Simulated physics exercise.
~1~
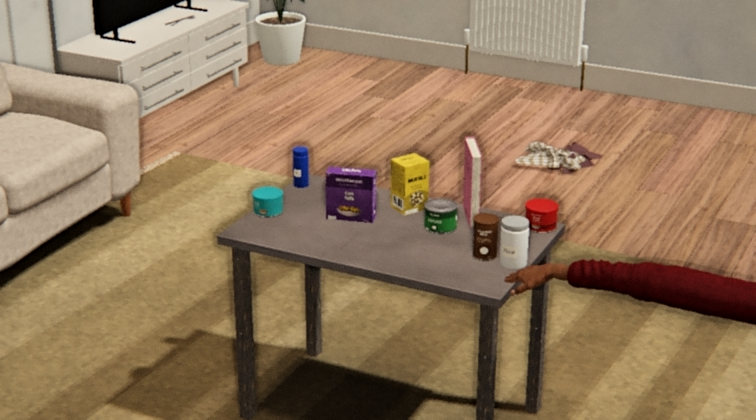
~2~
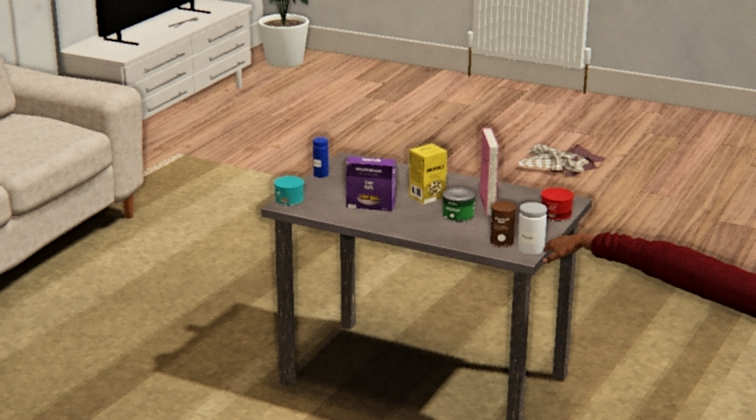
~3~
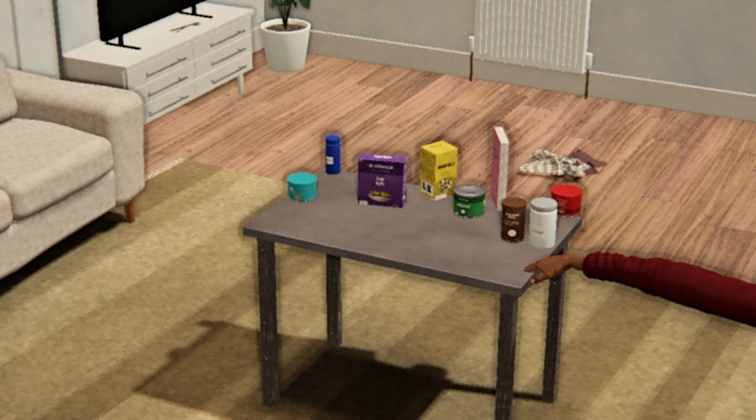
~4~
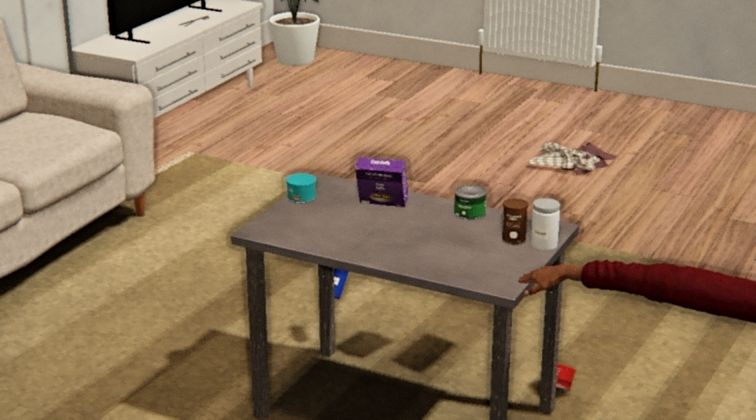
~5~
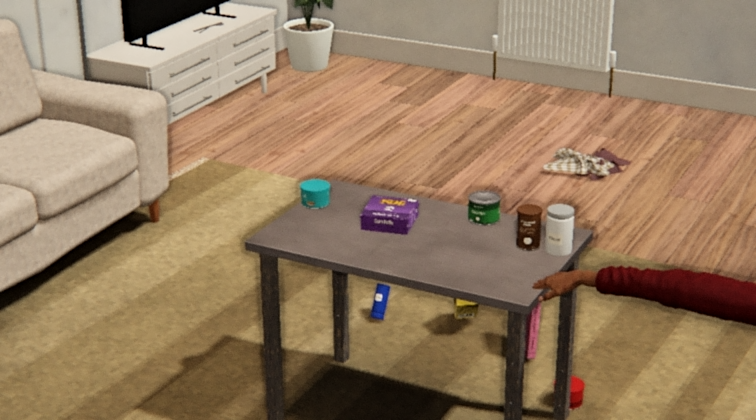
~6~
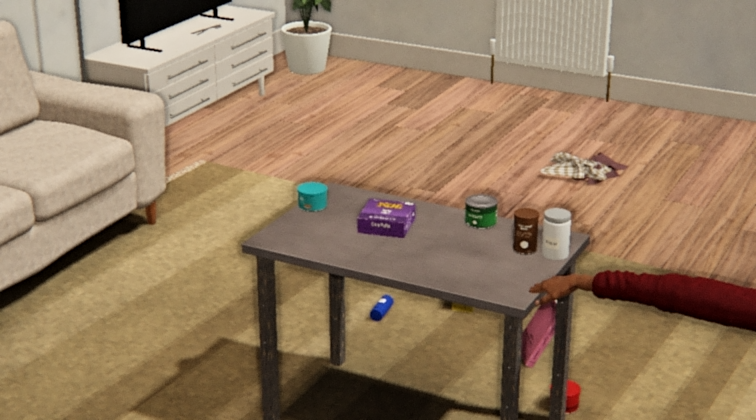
In a living room, a hand at the corner of a small table jolts it back and forth, sending the blue shaker, yellow carton, pink book and red tub to the floor, while the purple packet topples and the other containers stay upright on top.
